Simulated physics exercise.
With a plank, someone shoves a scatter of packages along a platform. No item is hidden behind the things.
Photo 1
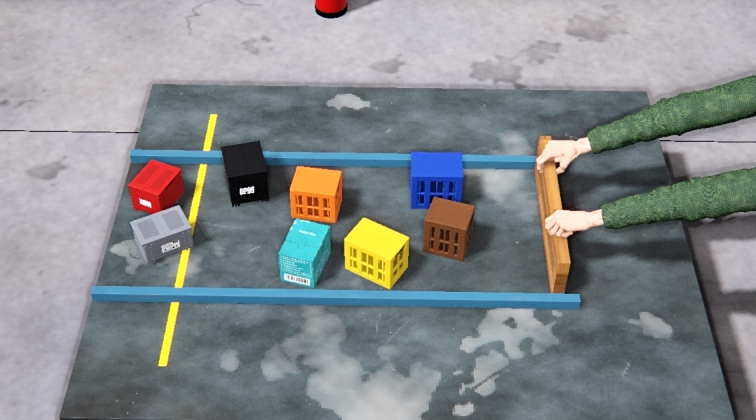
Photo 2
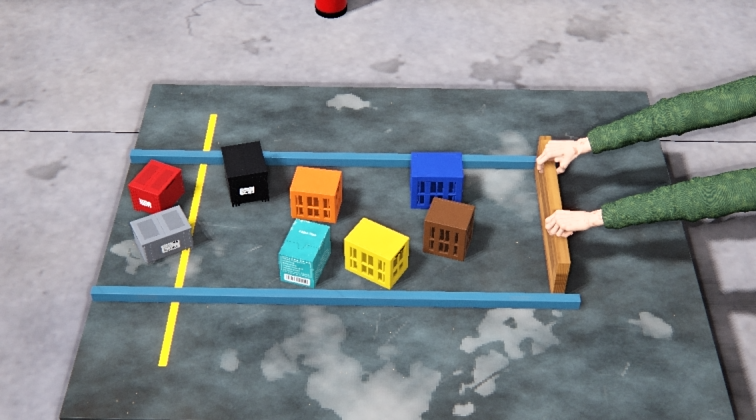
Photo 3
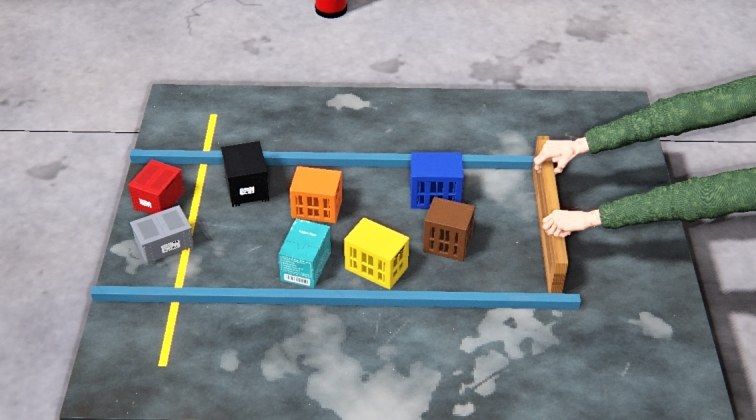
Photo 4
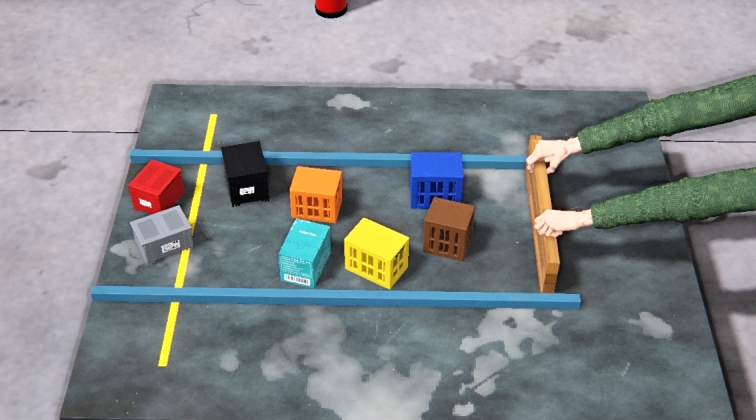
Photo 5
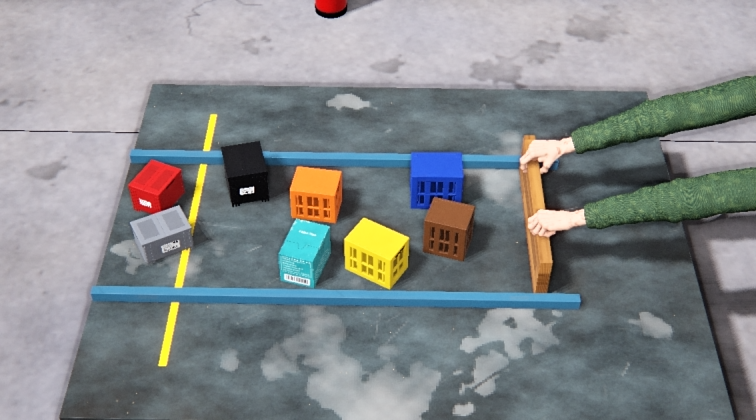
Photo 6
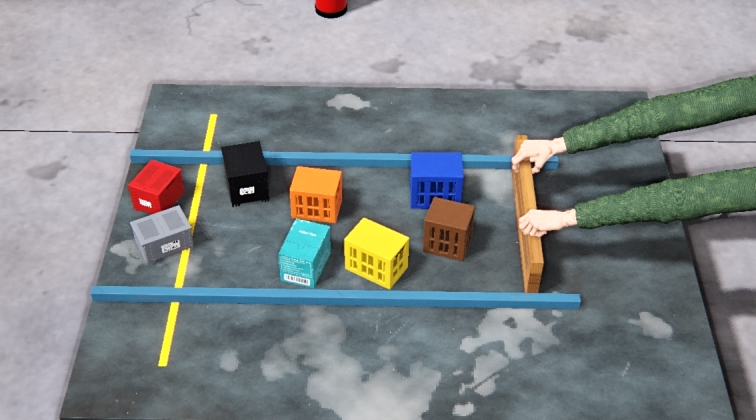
Two hands in green knitted sleeves grip an upright wooden plank at the right end of a dark, blotchy platform, seen from above at a slant. Between two blue rails sit blue, brown, yellow, turquoise and orange containers, with black, red and grey ones near a yellow tape line at left. The hands slide the plank slightly leftward, while the containers and the view stay still.
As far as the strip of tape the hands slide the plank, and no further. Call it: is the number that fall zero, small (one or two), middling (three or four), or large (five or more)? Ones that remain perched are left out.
It is small.
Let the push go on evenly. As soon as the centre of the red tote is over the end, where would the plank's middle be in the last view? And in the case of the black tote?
When the red tote crosses, the middle is near (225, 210); when the black tote crosses, near (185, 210).
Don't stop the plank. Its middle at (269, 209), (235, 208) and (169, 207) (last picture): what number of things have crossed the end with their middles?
By position: 0 / 0 / 5.
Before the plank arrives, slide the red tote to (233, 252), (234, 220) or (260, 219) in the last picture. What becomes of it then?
In order of the places given, the red tote is gone, then is gone, then rests steady.
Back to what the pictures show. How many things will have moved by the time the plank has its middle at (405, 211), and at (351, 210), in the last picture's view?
Moved so far: 3, then 6.
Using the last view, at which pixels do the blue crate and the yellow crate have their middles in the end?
You'll see the blue crate at (171, 177), with the yellow crate at (152, 262).
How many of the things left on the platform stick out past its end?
It would come to 3.
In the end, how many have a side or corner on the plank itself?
Contact count: 3.
Soon after, none off yet; red tote at rest near (157, 190); grey tote at rest near (163, 235); black tote at rest near (246, 174).
In the end, the number that fall off is one or two; gone, grey tote and red tote.
